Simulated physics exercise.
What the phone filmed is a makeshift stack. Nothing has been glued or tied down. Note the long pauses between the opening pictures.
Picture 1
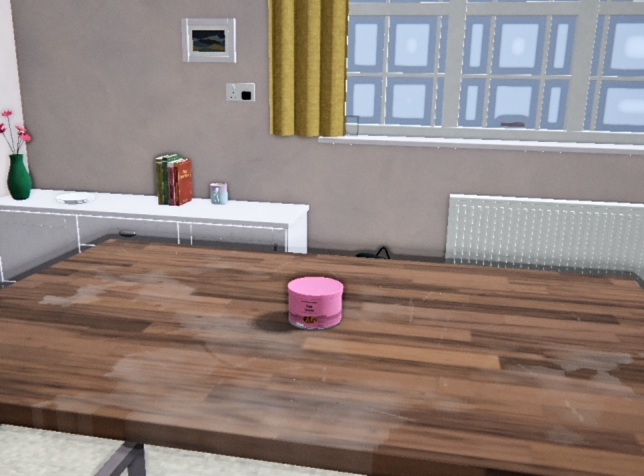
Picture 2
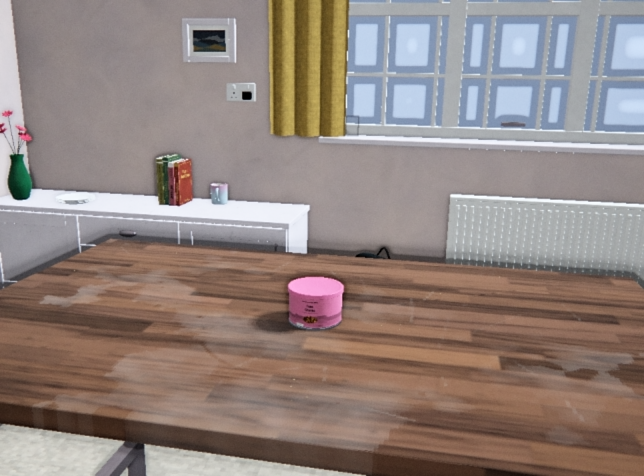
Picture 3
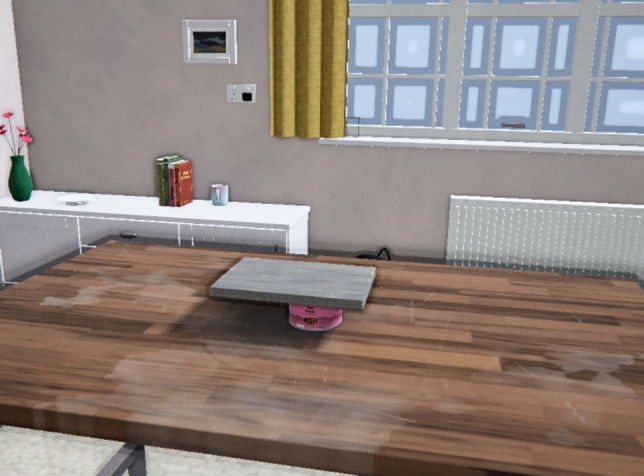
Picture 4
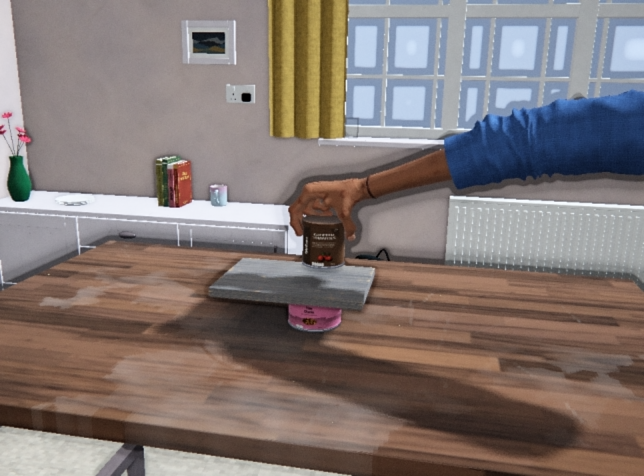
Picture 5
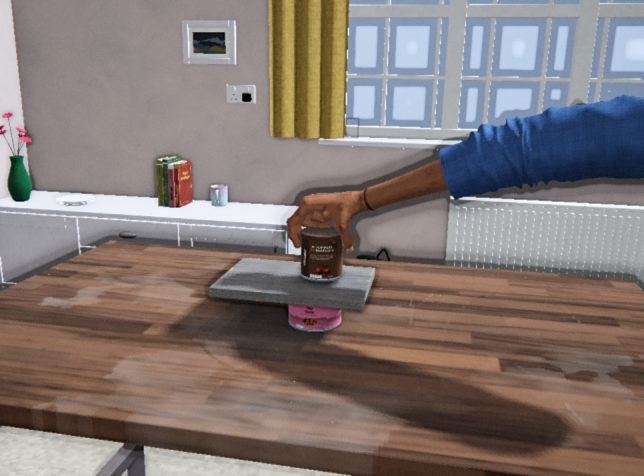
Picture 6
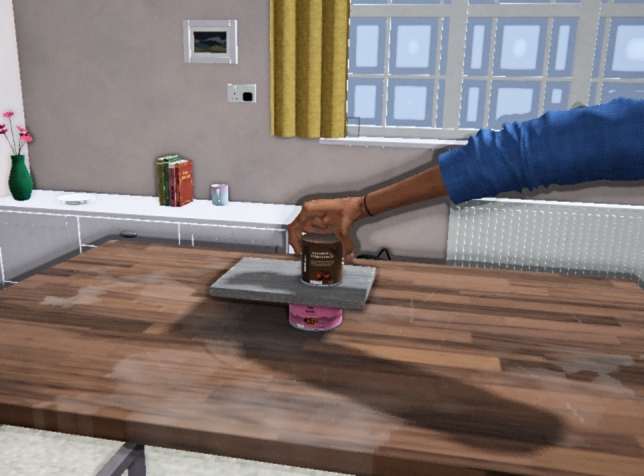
On a wooden table, a grey slab appears atop a pink tub, and a hand lowers a brown tin onto it.
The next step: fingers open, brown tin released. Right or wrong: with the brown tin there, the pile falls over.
Wrong, the pile stays up.
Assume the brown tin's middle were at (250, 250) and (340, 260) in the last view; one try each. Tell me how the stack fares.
First case: It collapses; second case: It remains standing.
Then, 0.70 s past the last view, nothing moves.
Then, 1.70 s past the last view, brown tin resting near (322, 260).
Finally, all 3 still in place. Final places as the last picture's camera would see them, brown tin near (323, 260). The stack holds.
